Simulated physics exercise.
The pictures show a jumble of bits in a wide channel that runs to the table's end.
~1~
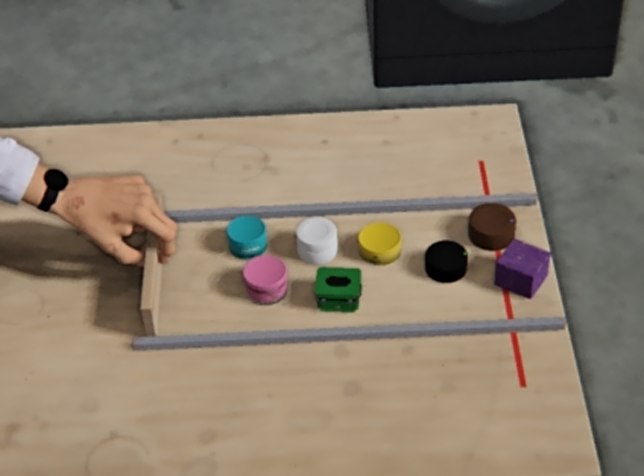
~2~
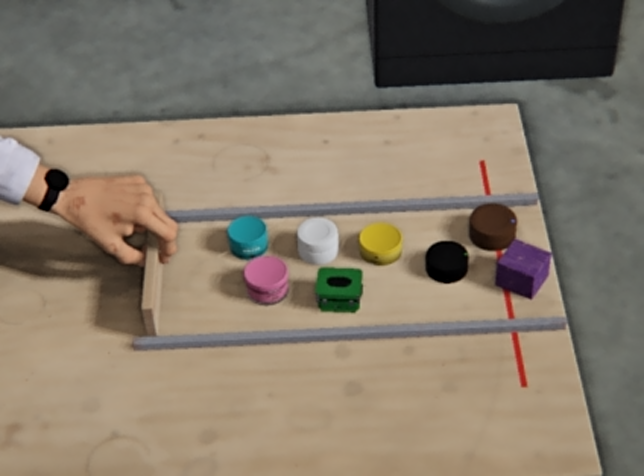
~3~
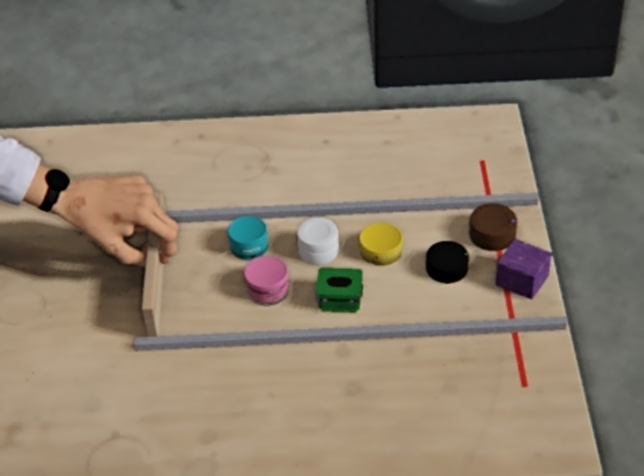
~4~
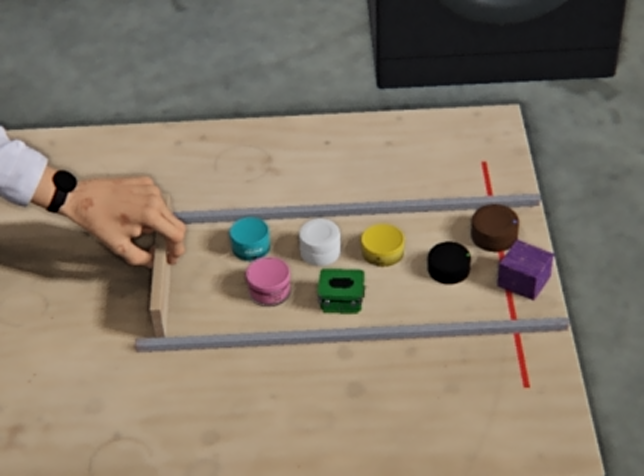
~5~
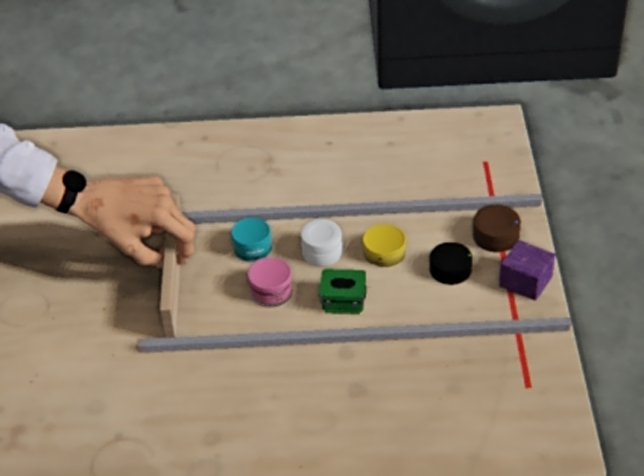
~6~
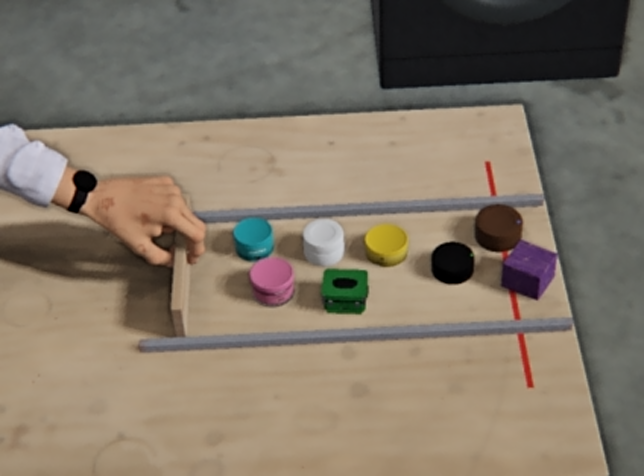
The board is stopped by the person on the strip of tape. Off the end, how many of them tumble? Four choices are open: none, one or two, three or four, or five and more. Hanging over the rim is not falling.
Once the board stops, three or four are missing from the table.
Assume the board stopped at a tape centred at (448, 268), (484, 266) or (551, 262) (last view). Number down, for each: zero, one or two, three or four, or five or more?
In order, the falls would come to zero; 1 or 2; five or over.
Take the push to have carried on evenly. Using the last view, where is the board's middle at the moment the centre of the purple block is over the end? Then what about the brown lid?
Near (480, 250) in the first case, near (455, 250) in the other.
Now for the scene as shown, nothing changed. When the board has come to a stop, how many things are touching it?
Well, it touches 4.
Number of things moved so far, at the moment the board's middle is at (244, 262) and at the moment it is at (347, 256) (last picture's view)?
Tally: 1; 6.
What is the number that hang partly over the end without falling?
0 of them.
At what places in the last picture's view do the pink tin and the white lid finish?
Roughly (531, 268), and the other roughly (524, 238).
Soon after, none off yet; purple block at rest near (529, 270); brown lid at rest near (499, 228); black lid at rest near (453, 263).
After that, none off yet; purple block at rest near (529, 270); brown lid at rest near (499, 228); black lid displaced a little near (474, 268).
And then, none off yet; purple block displaced a little near (552, 273); brown lid displaced about its own width near (545, 216); black lid displaced about its own width near (514, 261).
In the end, the number that fall off is three or four; gone, yellow tub, black lid, brown lid and purple block.
